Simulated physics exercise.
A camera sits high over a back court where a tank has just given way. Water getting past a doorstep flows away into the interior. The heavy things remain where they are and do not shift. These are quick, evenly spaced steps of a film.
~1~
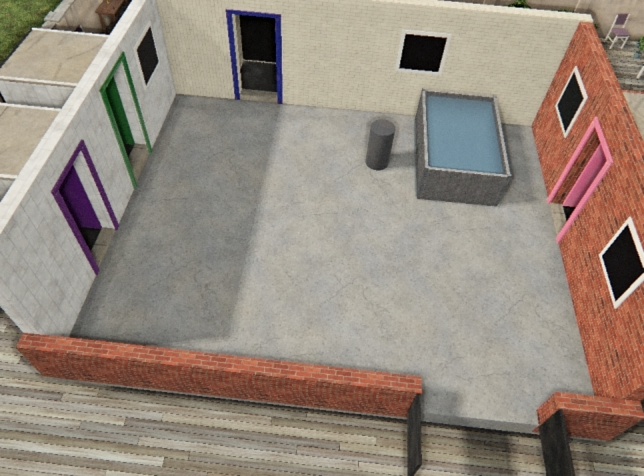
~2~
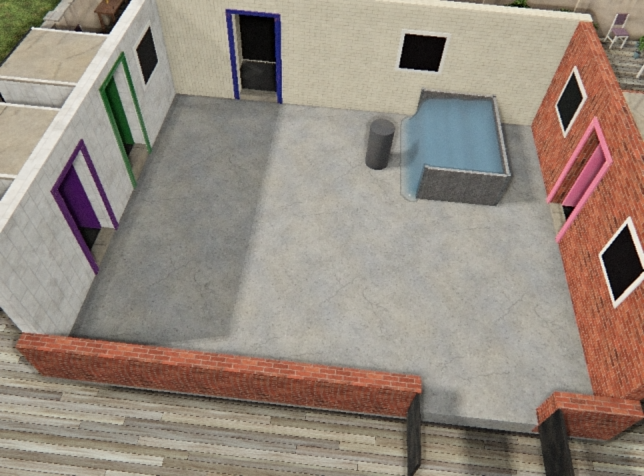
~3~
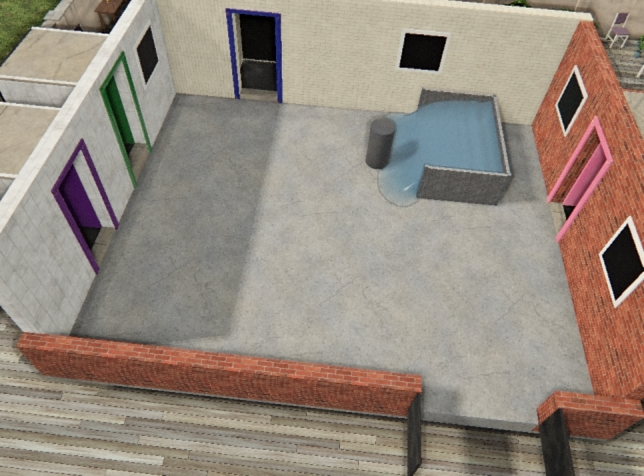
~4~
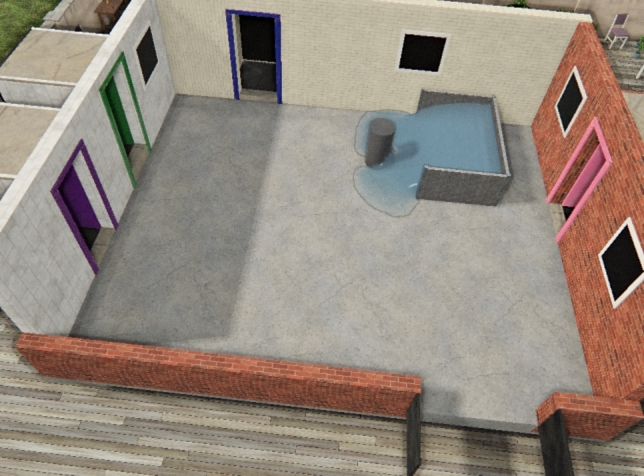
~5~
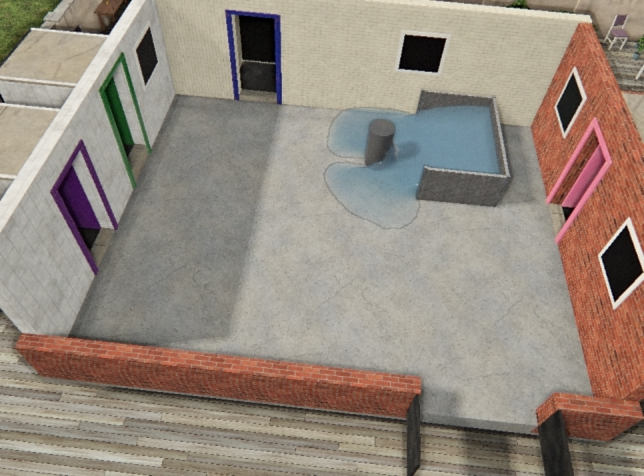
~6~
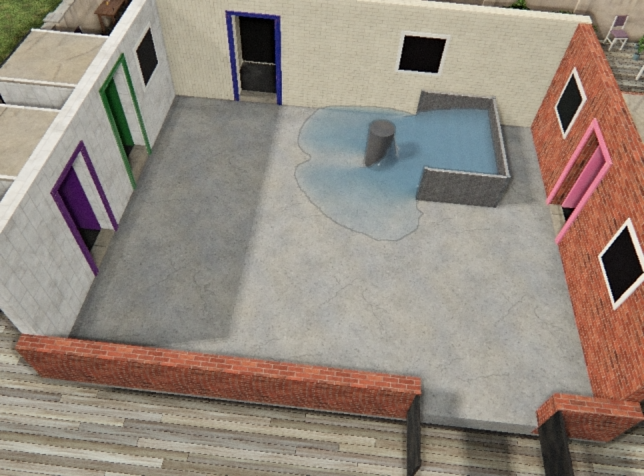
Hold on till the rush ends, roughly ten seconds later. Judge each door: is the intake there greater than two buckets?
Pink door, not greater; purple door, greater; blue door, not greater; green door, not greater.
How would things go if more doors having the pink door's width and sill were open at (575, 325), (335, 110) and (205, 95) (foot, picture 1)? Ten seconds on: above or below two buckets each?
Taking the new doors in the order given: The first comes up short, the second tops it, the third tops it.
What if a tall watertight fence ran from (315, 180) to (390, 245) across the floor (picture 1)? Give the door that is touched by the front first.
That is the blue-painted one.
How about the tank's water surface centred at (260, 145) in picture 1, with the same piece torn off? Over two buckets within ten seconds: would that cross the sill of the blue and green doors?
I'd say the blue door remains below and the green door runs past the limit.
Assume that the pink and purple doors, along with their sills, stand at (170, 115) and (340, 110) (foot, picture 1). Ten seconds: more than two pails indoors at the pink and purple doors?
I'd say pink overflows, while purple overflows.
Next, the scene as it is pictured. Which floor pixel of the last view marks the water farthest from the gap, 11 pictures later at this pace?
Around (111, 241).
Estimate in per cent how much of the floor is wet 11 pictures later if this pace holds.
55 %, roughly.
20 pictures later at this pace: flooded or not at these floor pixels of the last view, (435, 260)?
Looking there, it would be unwetted.
A moment on, water covers 35 % of the floor; the pink door not reached, the purple door not reached, the blue door wet at the sill, nothing in, the green door not reached.
Next, water covers 55 % of the floor; the pink door not reached, the purple door not reached, the blue door wet at the sill, nothing in, the green door wet at the sill, nothing in.
Then, water covers 65 % of the floor; the pink door not reached, the purple door under two buckets in, the blue door wet at the sill, nothing in, the green door wet at the sill, nothing in.
Later, water covers 60 % of the floor; the pink door not reached, the purple door over two buckets in, the blue door wet at the sill, nothing in, the green door wet at the sill, nothing in.
In the end, water covers 90 % of the floor; the pink door not reached, the purple door over two buckets in, the blue door wet at the sill, nothing in, the green door wet at the sill, nothing in.
